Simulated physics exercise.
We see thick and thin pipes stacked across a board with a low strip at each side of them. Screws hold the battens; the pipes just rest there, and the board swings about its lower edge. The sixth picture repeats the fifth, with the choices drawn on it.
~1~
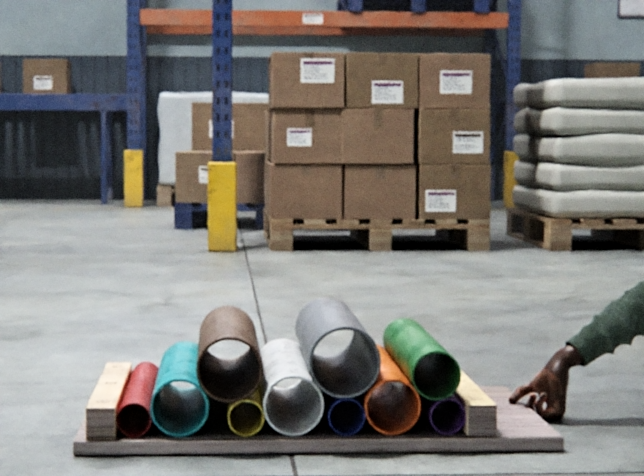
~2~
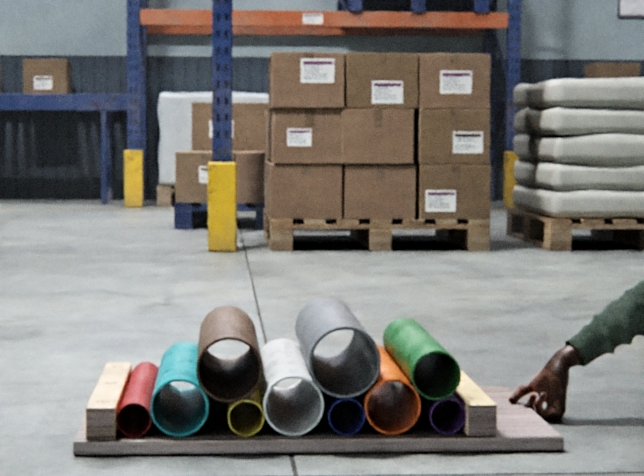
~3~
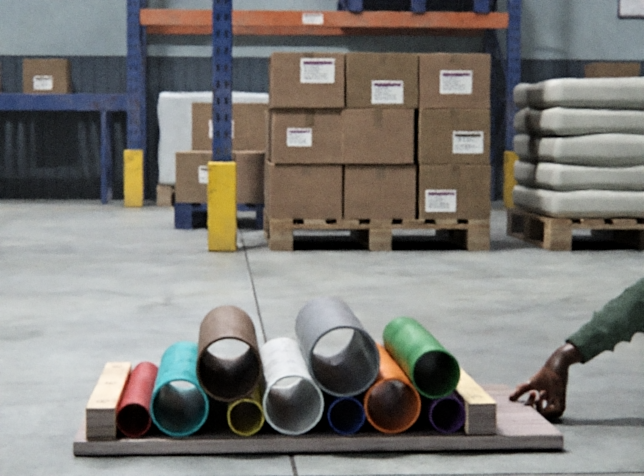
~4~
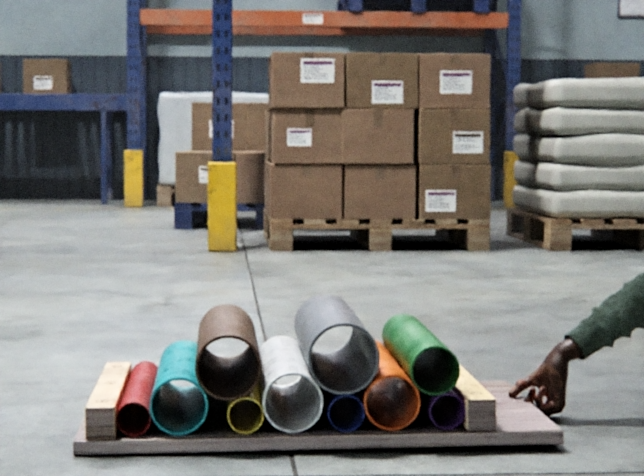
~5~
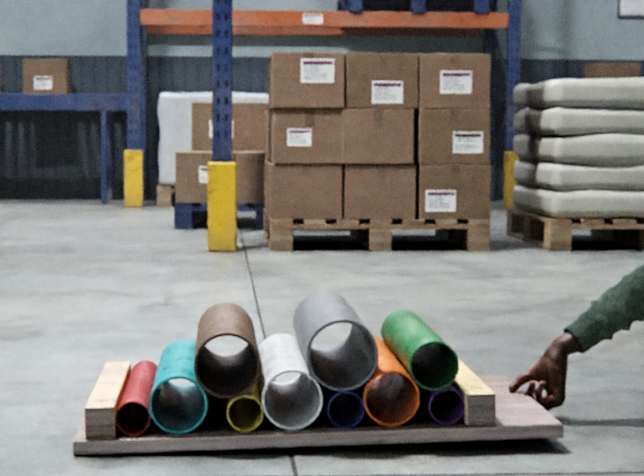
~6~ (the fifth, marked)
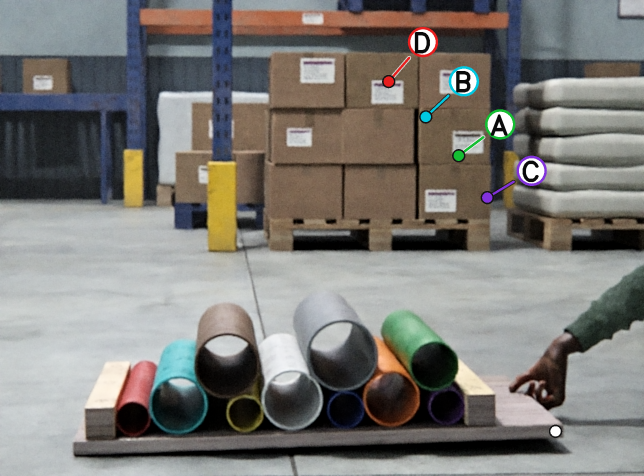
In a warehouse with blue racking, stacked cardboard boxes and pale sacks on pallets behind, a level, still view looks across the grey floor. Red, turquoise, yellow, white, blue, orange and purple pipes line a board between wooden strips, with brown, grey and green ones resting higher. A hand at the right lifts slightly, and the board's right end rises a little, the pipes staying nestled together.
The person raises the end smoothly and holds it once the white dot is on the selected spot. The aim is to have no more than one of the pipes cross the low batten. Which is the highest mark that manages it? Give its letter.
B is the limit.
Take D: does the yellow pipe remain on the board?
The yellow pipe: Yes.
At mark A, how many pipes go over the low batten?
The count is none.
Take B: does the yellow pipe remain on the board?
Yes.
On the marked copy, A at (459, 156); B at (426, 117); C at (487, 198); D at (389, 82); the white dot at (556, 431).
Taking B. A third of the way, board at 22°.
Two thirds of the way, board at 42°.
When it is over, board at 43°, none over the low batten.
As for the rest, A none over the low batten; C none over the low batten; D two over the low batten (grey, brown).
